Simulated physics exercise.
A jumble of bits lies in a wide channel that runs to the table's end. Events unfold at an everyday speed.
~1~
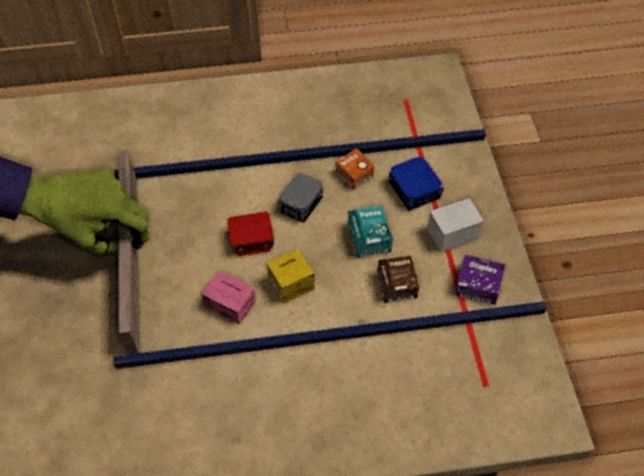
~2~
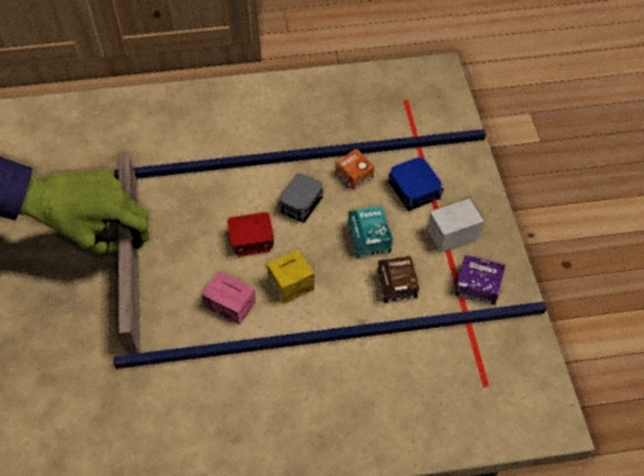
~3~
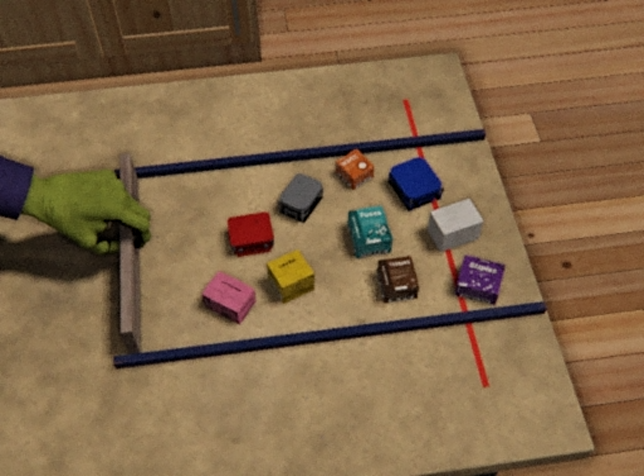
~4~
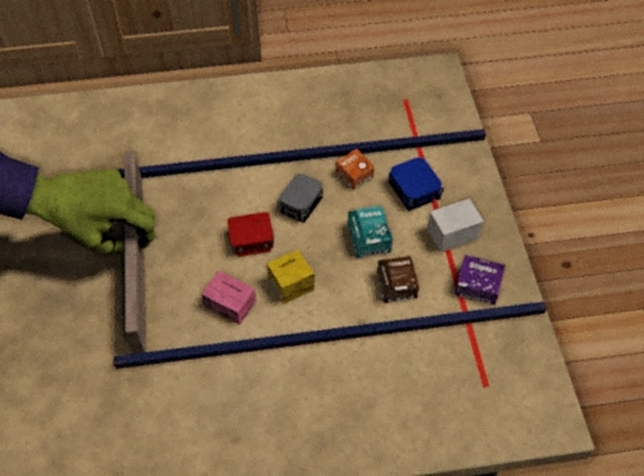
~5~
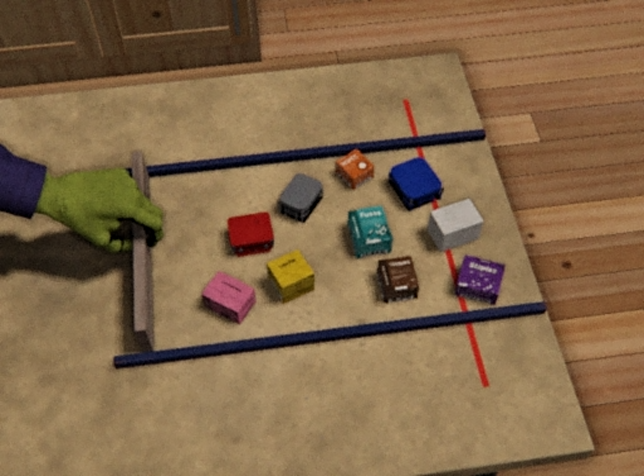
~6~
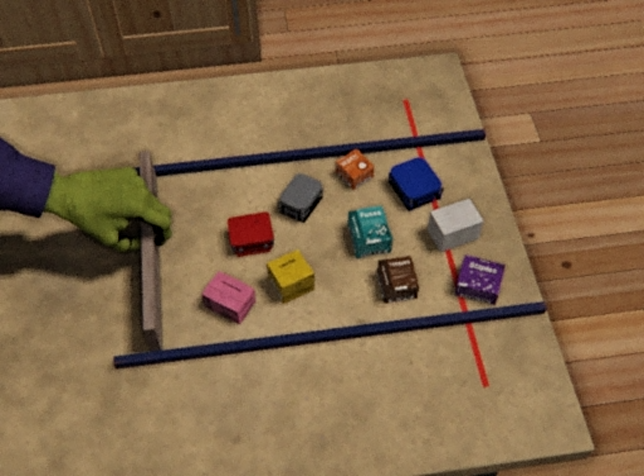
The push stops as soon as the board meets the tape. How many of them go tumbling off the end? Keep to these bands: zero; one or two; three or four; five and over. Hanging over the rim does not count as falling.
That gives one or two.
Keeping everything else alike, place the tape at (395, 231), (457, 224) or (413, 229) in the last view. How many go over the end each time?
Floor tally per try: 0 / 2 / 0.
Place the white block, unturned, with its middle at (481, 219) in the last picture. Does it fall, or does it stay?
From that start, the object then does not stay.
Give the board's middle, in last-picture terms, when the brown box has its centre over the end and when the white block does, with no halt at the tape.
Around (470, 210) first and around (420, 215) second.
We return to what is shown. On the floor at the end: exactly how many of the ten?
2.
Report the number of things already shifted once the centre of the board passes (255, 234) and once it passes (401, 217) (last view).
First position 3; second position 10.
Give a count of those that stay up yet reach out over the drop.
I get 2.
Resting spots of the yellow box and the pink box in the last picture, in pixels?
The first near (472, 239), the second near (477, 288).
Soon after, none off yet; purple box at rest near (480, 280); white block at rest near (455, 226); blue case at rest near (415, 184).
In the end, the number that fall off is one or two; gone, white block and purple box.
